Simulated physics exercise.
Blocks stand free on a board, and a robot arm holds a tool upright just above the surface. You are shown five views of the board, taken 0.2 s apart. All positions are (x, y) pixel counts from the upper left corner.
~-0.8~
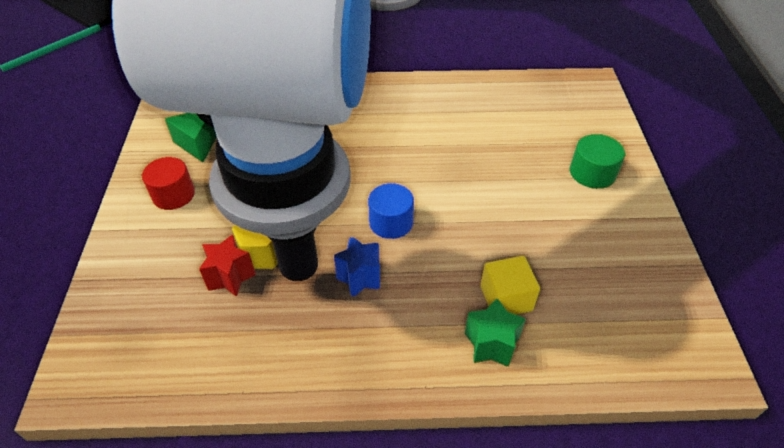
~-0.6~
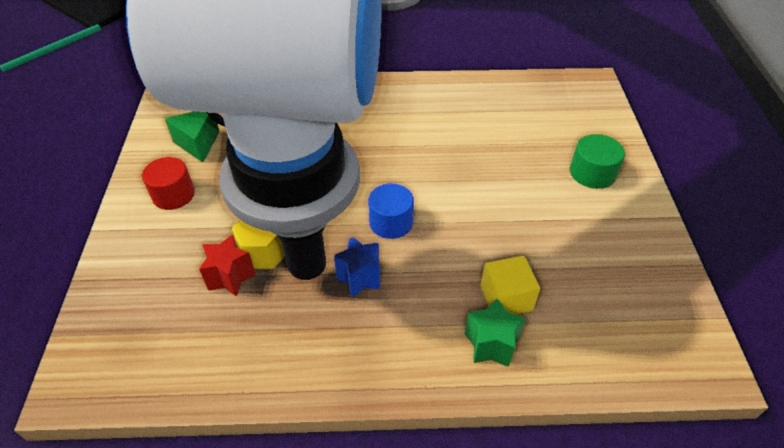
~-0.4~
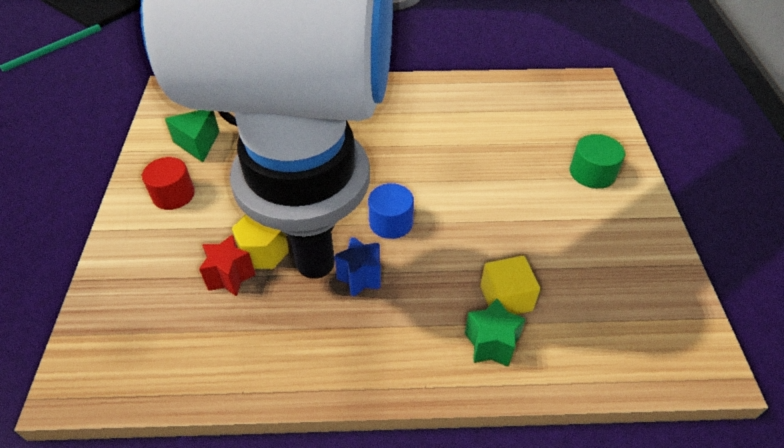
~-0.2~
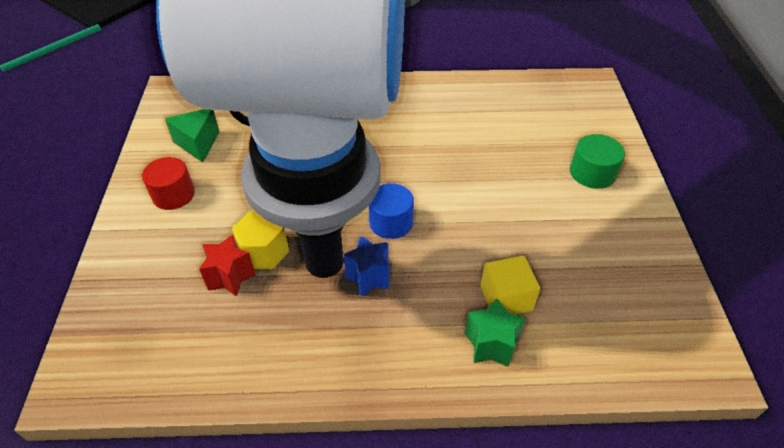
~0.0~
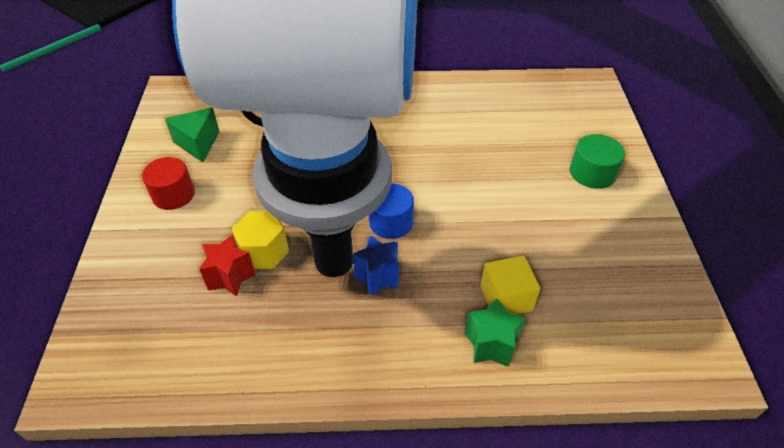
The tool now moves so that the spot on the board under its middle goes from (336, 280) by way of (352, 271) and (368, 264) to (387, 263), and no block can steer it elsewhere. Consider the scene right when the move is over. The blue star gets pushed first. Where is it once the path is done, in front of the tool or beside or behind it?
It rides in front to the end.
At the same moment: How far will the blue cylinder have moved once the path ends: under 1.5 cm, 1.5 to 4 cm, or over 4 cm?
Moves under 1.5 cm.
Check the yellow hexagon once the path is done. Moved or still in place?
That block is going to be left alone.
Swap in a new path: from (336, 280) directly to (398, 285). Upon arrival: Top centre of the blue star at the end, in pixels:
I'd place it at (437, 247), taking the centre of its top.
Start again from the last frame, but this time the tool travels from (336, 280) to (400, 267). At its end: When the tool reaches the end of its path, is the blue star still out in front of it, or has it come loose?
At the end of the path, the tool is still pushing the blue star ahead of it.
The first path, step by step. Halfway along, tool at (359, 249); blue star at (397, 249), turned 35° clockwise.
At the end, tool at (386, 246); yellow hexagon in place; blue star at (421, 248), turned 55° clockwise; blue cylinder in place.
